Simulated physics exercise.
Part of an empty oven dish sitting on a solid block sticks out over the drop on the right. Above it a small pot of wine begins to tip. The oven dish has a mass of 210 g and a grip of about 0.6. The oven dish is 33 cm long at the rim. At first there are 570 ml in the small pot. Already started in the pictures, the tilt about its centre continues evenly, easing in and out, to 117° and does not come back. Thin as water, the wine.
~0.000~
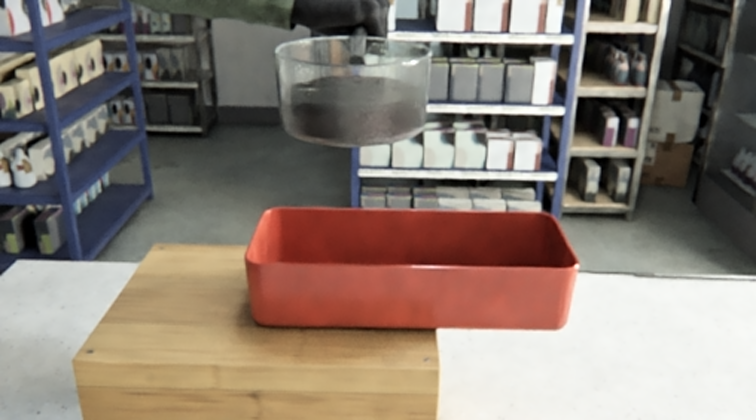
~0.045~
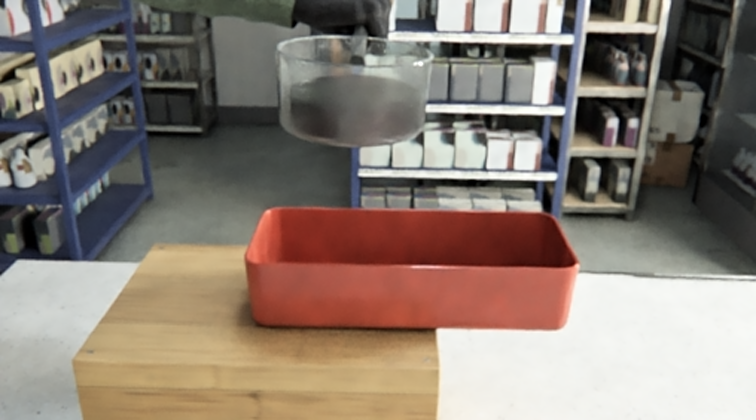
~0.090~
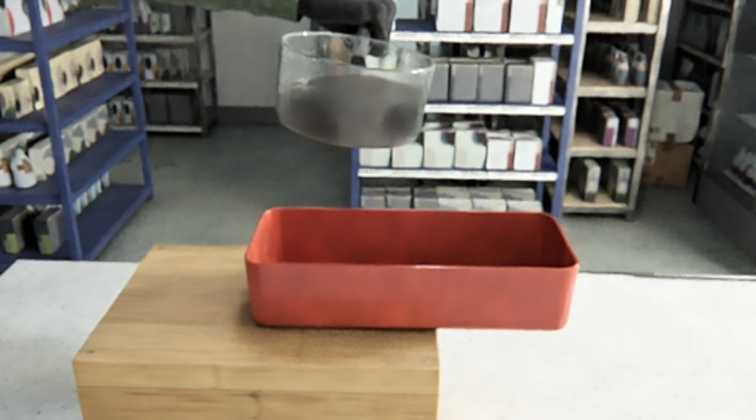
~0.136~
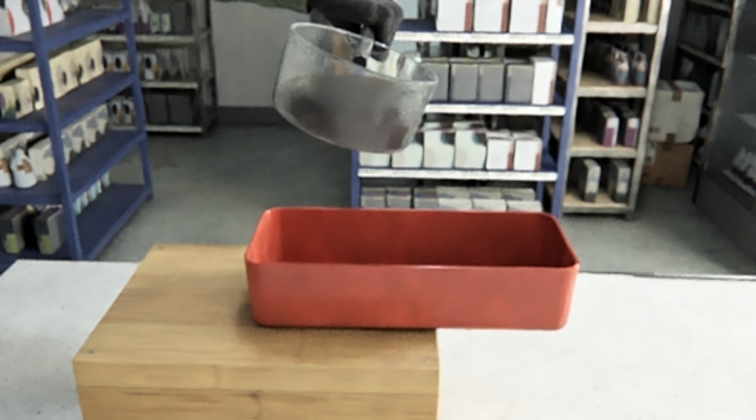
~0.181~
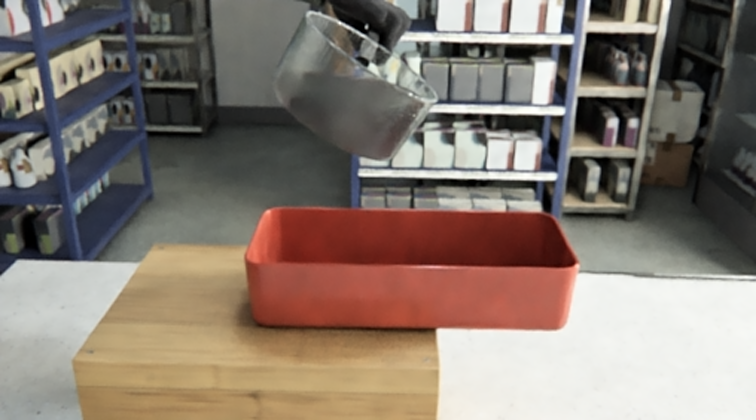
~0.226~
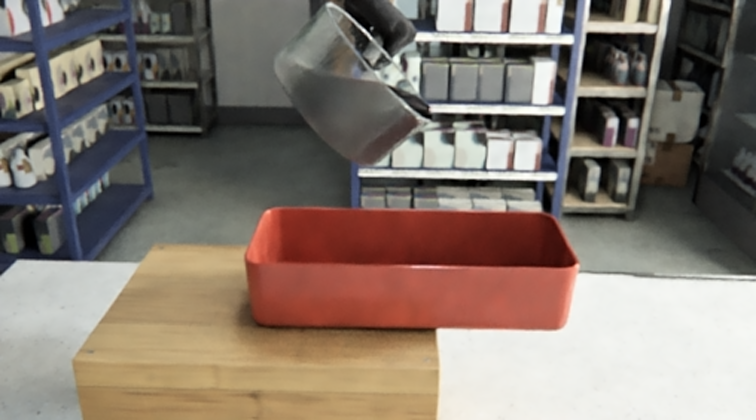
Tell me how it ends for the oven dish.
The dish falls over.
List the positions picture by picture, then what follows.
In the first frame, it leans 0°; its right rim is at (429, 54); the wine meets the walls at (283, 88) and (424, 91); the oven dish's rim runs from (255, 235) to (565, 240); the block's edge is at (437, 369).
In the second frame, it leans 2°; its right rim is at (431, 57); the wine meets the walls at (282, 88) and (424, 92).
In the third frame, it leans 8°; its right rim is at (433, 65); the wine meets the walls at (282, 86) and (424, 93).
In the fourth frame, it leans 19°; its right rim is at (436, 80); the wine meets the walls at (279, 83) and (425, 95).
In the fifth frame, it leans 32°; its right rim is at (435, 98); the wine meets the walls at (277, 74) and (427, 99).
In the sixth frame, it leans 47°; its right rim is at (428, 118); the wine meets the walls at (282, 64) and (425, 104); 1 per cent is over the edge.
Then, 0.46 s in, the tilt is 114° and 14 per cent is still to pour; the oven dish lies level with 36 per cent in it.
Then, 0.64 s in, the tilt is 117° and 2 per cent is still to pour; the oven dish leans 34° with 79 per cent in it.
Then, 0.82 s in, the tilt is 117° and 0 per cent is still to pour; the oven dish leans 52° with 53 per cent in it.
Then, 1.02 s in, the tilt is 117° and 0 per cent is still to pour; the oven dish leans 78° with 14 per cent in it.
Finally, the oven dish leans 65° with 0 per cent in it.
